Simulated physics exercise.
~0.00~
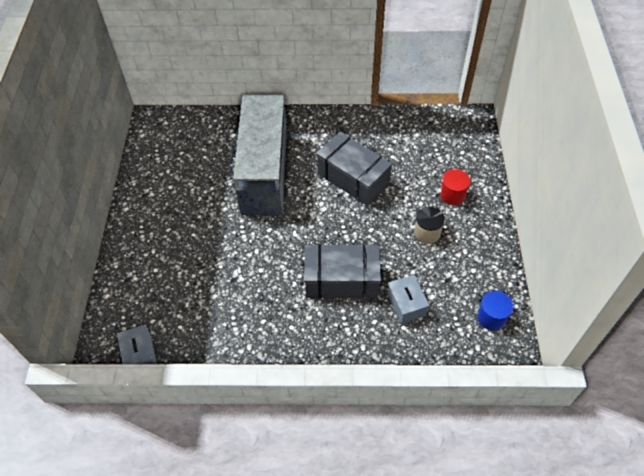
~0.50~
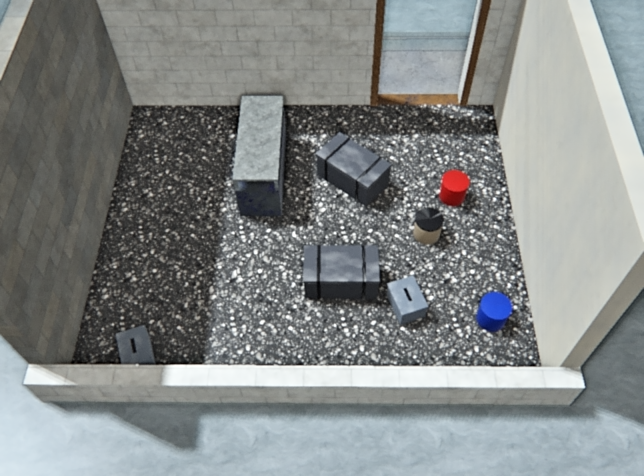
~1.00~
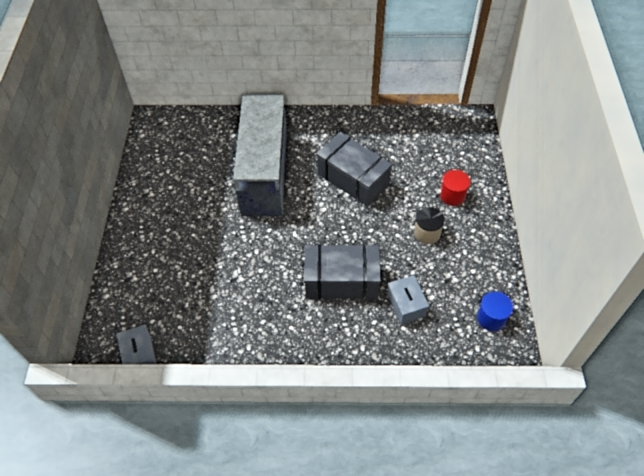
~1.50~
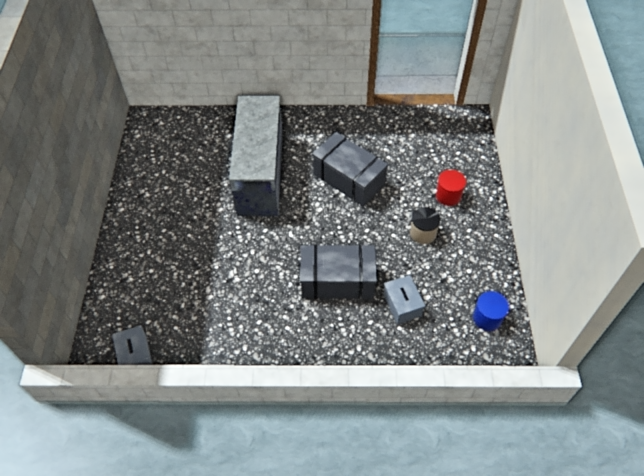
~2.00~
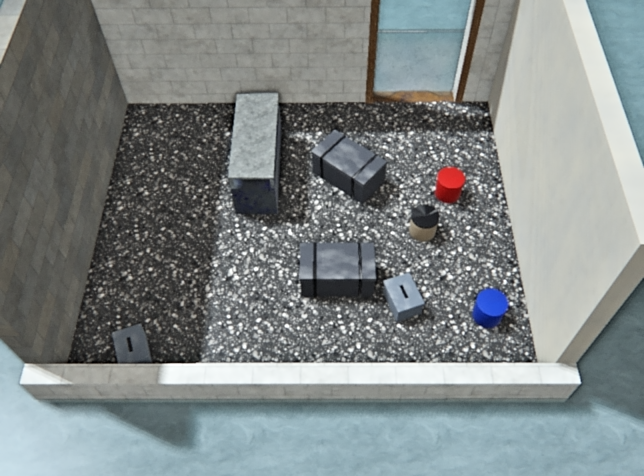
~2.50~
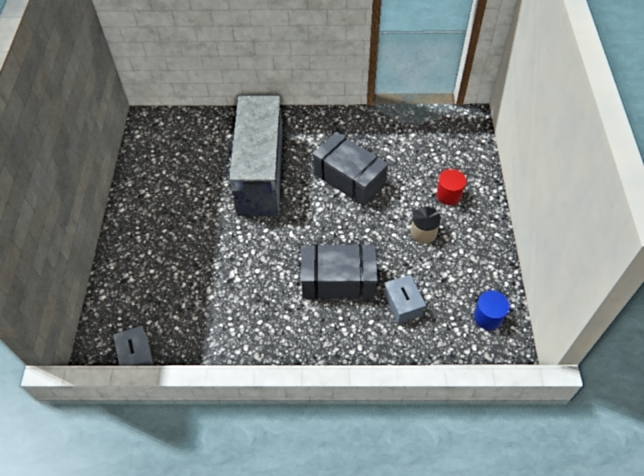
A small room's trunks and pails stay put while water spreads outside, then enters the doorway.
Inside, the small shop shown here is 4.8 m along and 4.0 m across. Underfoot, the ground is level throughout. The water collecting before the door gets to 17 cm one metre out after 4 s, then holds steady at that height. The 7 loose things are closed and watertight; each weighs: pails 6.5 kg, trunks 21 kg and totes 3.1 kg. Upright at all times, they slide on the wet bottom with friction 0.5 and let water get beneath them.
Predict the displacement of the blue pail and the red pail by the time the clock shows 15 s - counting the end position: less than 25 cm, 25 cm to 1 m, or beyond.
Looking at the end spots, the blue pail goes a great distance and the red pail goes a great distance.
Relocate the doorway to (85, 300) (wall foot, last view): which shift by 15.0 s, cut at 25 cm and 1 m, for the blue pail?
In that case the blue pail goes a long way.
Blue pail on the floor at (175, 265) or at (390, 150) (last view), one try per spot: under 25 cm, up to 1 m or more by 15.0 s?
From the first spot it would stay roughly in place, and from the second it would go a long distance.
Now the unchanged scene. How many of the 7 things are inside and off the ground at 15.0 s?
It comes to 6 of them.
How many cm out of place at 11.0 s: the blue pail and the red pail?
Close to 60 and 200 centimetres by then.
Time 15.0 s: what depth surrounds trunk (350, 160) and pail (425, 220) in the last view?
First roughly 5 cm, second roughly 9 cm.
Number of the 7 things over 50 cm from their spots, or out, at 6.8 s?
Answer: 1.
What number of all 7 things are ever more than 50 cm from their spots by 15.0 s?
I make it 7.
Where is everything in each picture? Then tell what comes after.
The blue pail at (497, 305) rests on the ground; the red pail at (457, 180) rests on the ground; 0.0 m2 under water; 0 of 7 have shifted, in the first frame.
The blue pail at (496, 306) rests on the ground; the red pail at (456, 181) rests on the ground; water covers 0.0 m2; 0 of 7 have shifted, in the second frame.
The blue pail at (497, 305), on the bottom; the red pail at (457, 180), on the bottom; 0.0 m2 under water; 0 of 7 have shifted, in the third frame.
The blue pail at (493, 305), on the bottom; the red pail at (452, 180), on the bottom; water covers 0.0 m2; 0 of 7 have shifted, in the fourth frame.
The blue pail at (492, 302), on the bottom; the red pail at (451, 178) rests on the ground; 0.0 m2 under water; 0 of 7 have shifted, in the fifth frame.
The blue pail at (494, 304), on the bottom; the red pail at (453, 180) rests on the ground; 0.3 m2 under water; 0 of 7 have shifted, in the sixth frame.
After 3.5 s the blue pail is near (494, 304), 0.0 m from its start, aground; the red pail is near (453, 180), 0.0 m from its start, aground; 0 afloat.
After 6.8 s the blue pail is near (493, 312), 0.1 m from its start, aground; the red pail is near (479, 239), 0.9 m from its start, aground; 0 afloat.
After 11.0 s the blue pail is near (472, 356), 0.7 m from its start, afloat; the red pail is near (505, 319), 1.9 m from its start, afloat; 5 afloat.
After 15.0 s the blue pail is near (312, 356), 2.0 m from its start, afloat; the red pail is near (434, 342), 2.1 m from its start, afloat; 6 afloat.
